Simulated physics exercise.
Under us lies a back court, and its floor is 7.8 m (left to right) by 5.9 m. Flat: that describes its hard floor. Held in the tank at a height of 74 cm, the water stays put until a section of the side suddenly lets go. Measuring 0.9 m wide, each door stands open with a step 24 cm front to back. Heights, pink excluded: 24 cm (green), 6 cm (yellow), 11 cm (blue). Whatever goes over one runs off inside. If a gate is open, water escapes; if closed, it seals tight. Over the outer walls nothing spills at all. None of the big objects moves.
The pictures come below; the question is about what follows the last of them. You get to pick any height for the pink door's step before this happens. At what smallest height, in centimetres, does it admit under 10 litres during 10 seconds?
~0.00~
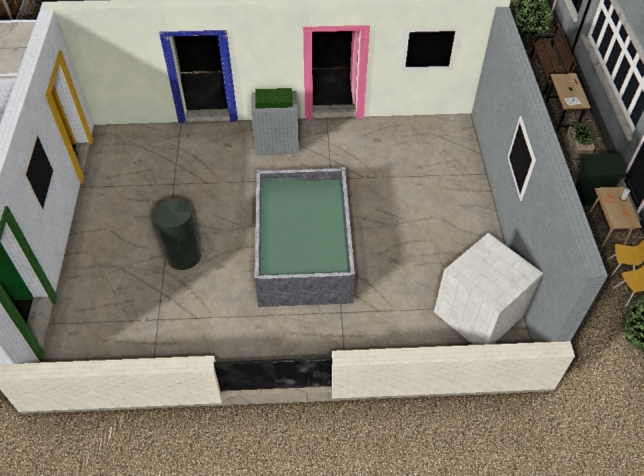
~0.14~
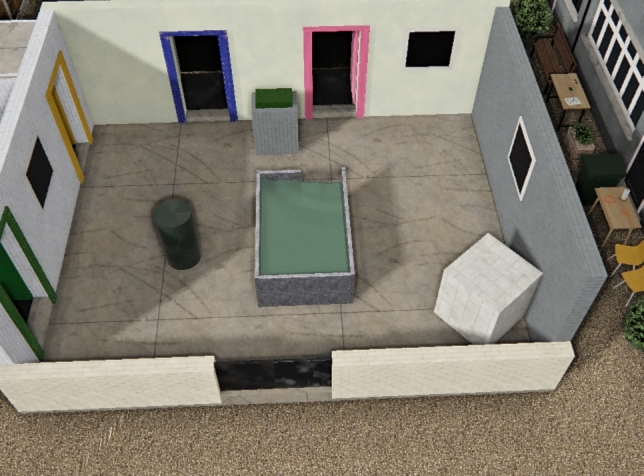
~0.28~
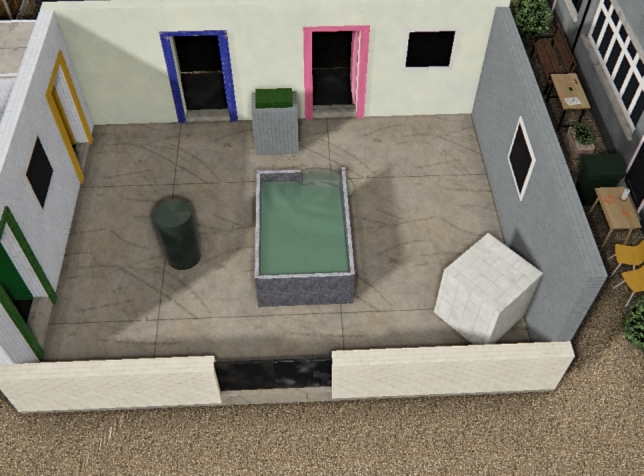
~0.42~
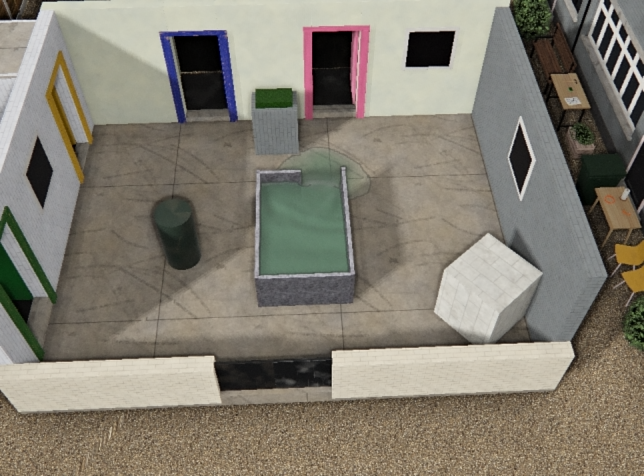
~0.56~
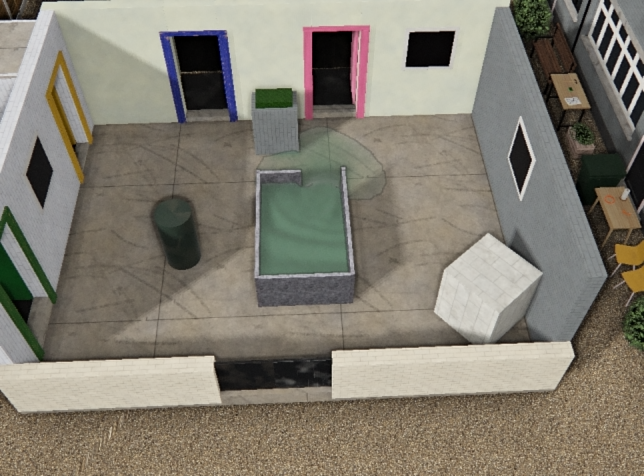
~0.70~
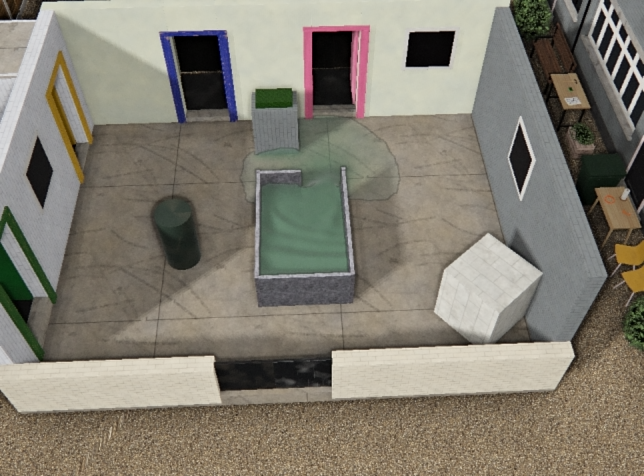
At about 29 centimetres.
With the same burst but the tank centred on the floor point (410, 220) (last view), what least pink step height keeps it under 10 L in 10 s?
With that change, some 10.5 centimetres.
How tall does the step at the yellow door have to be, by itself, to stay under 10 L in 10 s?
I'd raise yellow to close to 8.0 cm.
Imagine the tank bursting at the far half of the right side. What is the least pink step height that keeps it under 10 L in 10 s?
That way, roughly 7.0 cm.
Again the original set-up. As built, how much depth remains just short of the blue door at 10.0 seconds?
It stands about 2.5 centimetres deep.
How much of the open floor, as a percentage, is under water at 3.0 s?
Some 40 per cent is wet.
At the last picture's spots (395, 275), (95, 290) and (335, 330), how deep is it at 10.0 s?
Approx. 6 / 3 / 2 cm.
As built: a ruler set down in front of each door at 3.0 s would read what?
Door by door in centimetres - green 0, yellow 6, blue 3, pink 23.
After 1.4 s water covers 20 % of the floor, deepest (35 cm) near (328, 194); 15 cm at the pink door, 51 litres in over its 13 cm step.
After 3.0 s water covers 40 % of the floor, deepest (28 cm) near (471, 117); 23 cm at the pink door, 208 litres in over its 13 cm step.
After 10.0 s water covers 90 % of the floor, deepest (10 cm) near (507, 257); 7 cm at the pink door, 261 litres in over its 13 cm step.
At the pink door as built, the water arrived by 0.7 s and peaked near 31 cm at 2.0 s.
With a step of 24.5 cm, 40 litres would have come in within the 10 s; with 33 cm, 2 litres. So under 10 litres takes about 29 cm.
